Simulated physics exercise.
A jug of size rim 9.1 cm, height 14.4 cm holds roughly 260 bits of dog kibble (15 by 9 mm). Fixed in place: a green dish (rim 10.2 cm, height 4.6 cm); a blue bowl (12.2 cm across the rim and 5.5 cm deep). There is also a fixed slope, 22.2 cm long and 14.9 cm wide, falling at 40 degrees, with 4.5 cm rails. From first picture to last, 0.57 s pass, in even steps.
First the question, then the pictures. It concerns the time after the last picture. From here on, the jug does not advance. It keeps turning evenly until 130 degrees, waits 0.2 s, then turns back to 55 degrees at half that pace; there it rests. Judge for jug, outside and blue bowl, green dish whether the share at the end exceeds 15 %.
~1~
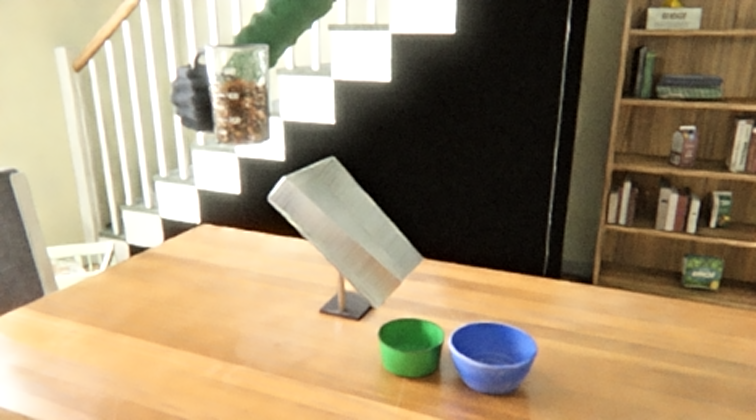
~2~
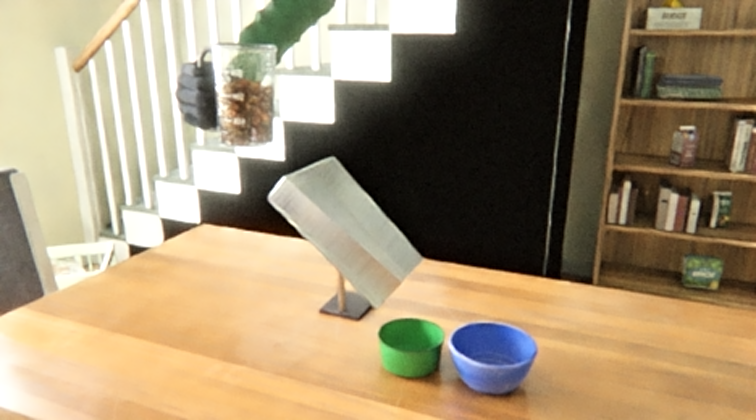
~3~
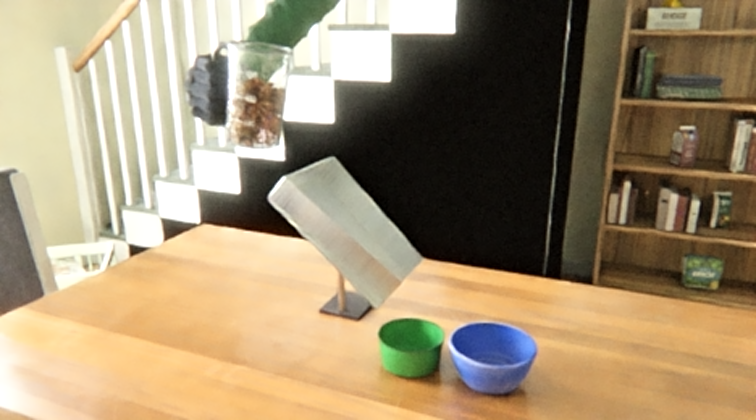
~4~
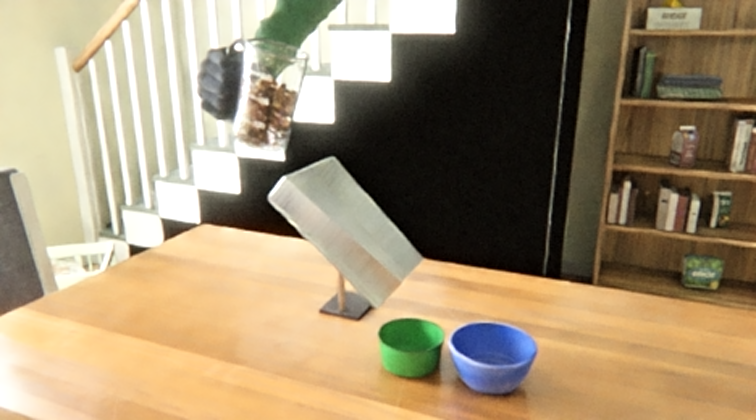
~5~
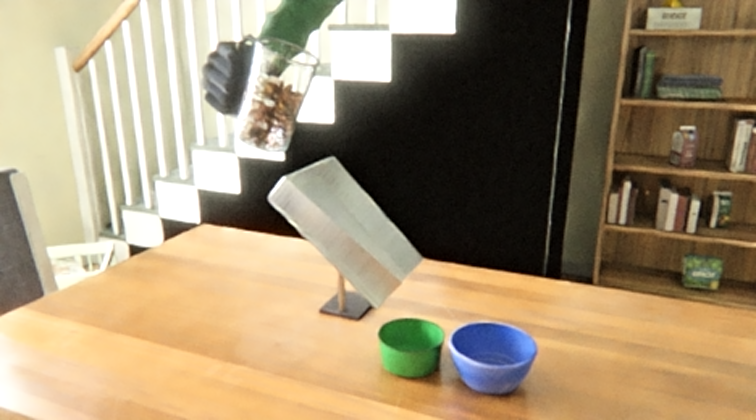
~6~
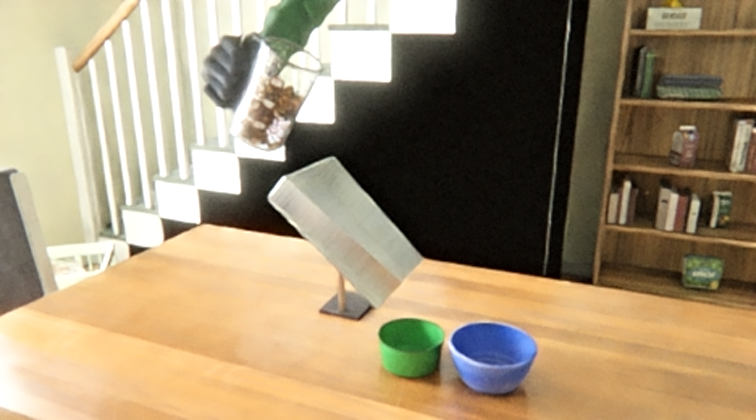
Jug: It does not; outside: It does; blue bowl: It does not; green dish: It does.
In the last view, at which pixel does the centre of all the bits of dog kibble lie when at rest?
(419, 360), roughly.
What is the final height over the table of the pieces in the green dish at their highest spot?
5.0 cm.
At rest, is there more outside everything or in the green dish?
More finishes outside everything.
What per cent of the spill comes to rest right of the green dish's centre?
I reckon close to 50 per cent of the spill.
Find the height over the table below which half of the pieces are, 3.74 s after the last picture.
0 cm, give or take.
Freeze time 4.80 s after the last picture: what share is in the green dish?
35 %.
Then, 1.44 s after the last picture, tilt 114 degrees; jug 90 %, slope 10 %; middle of all pieces near (274, 111).
Then, 2.64 s after the last picture, tilt 112 degrees; outside 55 %, blue bowl 5 %, green dish 35 %; middle of all pieces near (381, 348).
Then, 3.74 s after the last picture, tilt 80 degrees; outside 55 %, blue bowl 5 %, green dish 35 %; middle of all pieces near (383, 348).
Then, 4.80 s after the last picture, tilt 55 degrees; outside 55 %, blue bowl 5 %, green dish 35 %; middle of all pieces near (383, 348).
In the end, jug 0 %, slope 0 %, outside 55 %, blue bowl 5 %, green dish 35 %.
